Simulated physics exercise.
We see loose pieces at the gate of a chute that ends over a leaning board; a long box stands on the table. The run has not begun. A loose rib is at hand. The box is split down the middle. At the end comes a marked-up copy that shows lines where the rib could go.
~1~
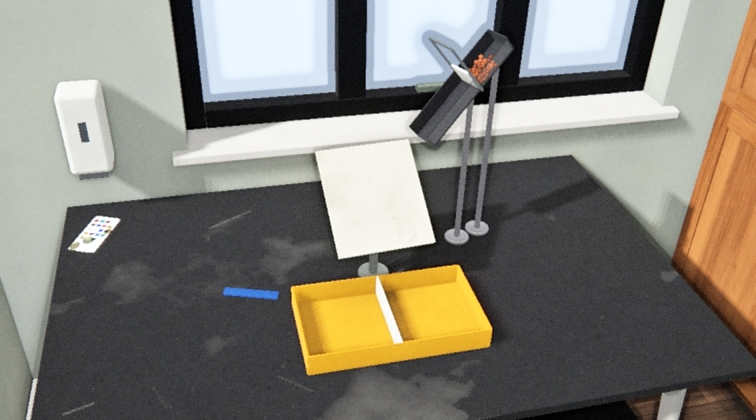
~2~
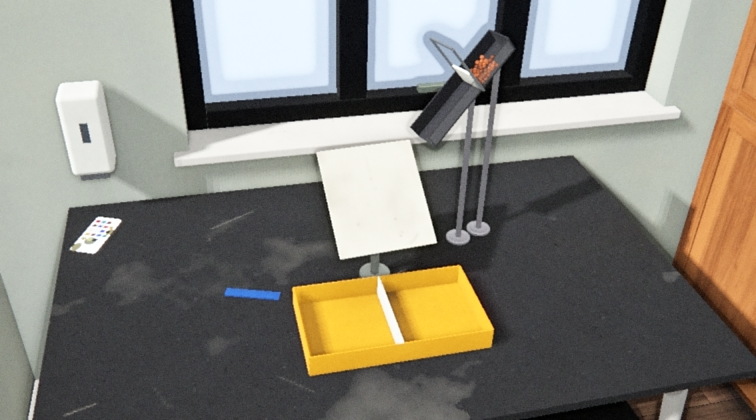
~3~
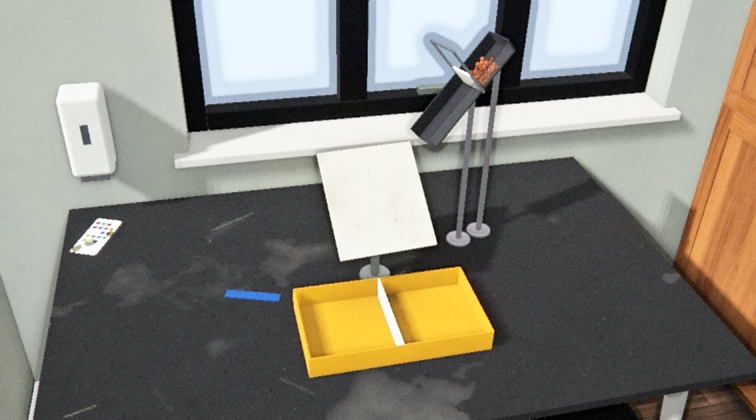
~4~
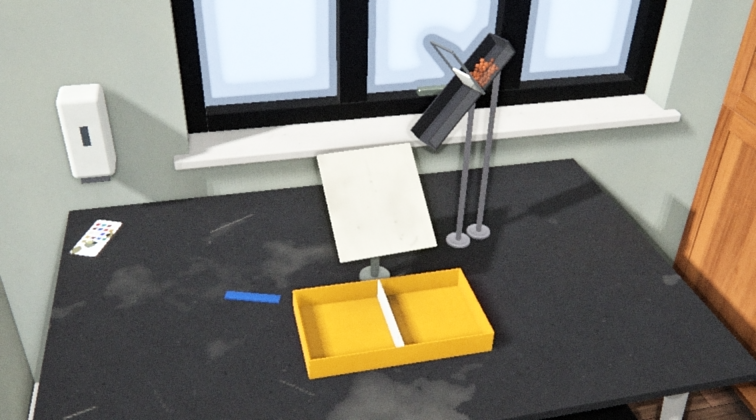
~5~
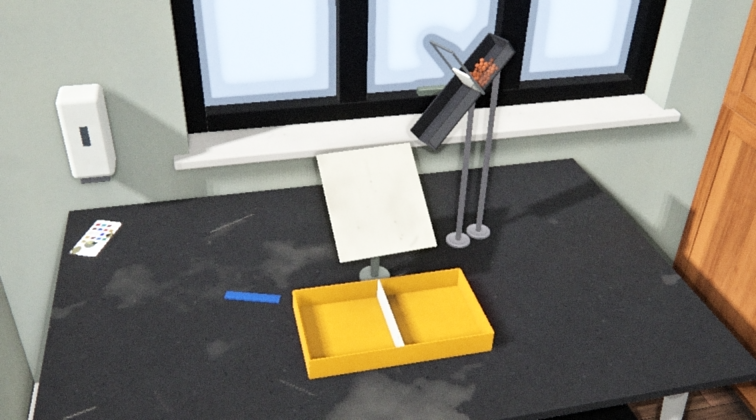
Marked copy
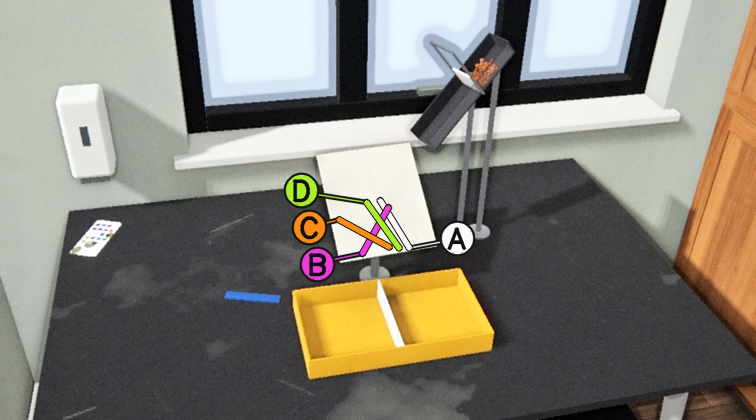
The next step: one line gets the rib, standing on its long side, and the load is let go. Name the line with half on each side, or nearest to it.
B works best here.
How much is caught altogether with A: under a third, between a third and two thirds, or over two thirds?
It is over two thirds.
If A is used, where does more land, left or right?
More lands on the right.
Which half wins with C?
More lands on the right.
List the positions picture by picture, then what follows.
In the first picture, load behind the gate at (480, 71), clay pellets; lip of the chute at (426, 141), sloping fairly steeply.
In the second picture, middle of the board at (377, 197), tilted fairly steeply; middle of its low edge at (390, 251); of its high edge at (364, 146).
In the third picture, front corners of the box at (310, 359) and (493, 331); front end of its middle wall at (404, 345); gate still shut at (463, 74).
In the fourth picture, middle of the load at (482, 75); lip at (427, 145).
In the fifth picture, middle of the load at (481, 75); lip at (427, 145).
On the marked copy, line A from (380, 200) to (409, 248); line B from (388, 207) to (362, 253); line C from (339, 219) to (389, 247); line D from (366, 202) to (399, 248).
Choosing A, of what is caught, a small part in the left half, nearly all in the right.
Choosing B, of what is caught, about half in the left half, about half in the right.
Choosing C, of what is caught, a stray few in the left half, nearly all in the right.
Choosing D, of what is caught, none in the left half, all in the right.
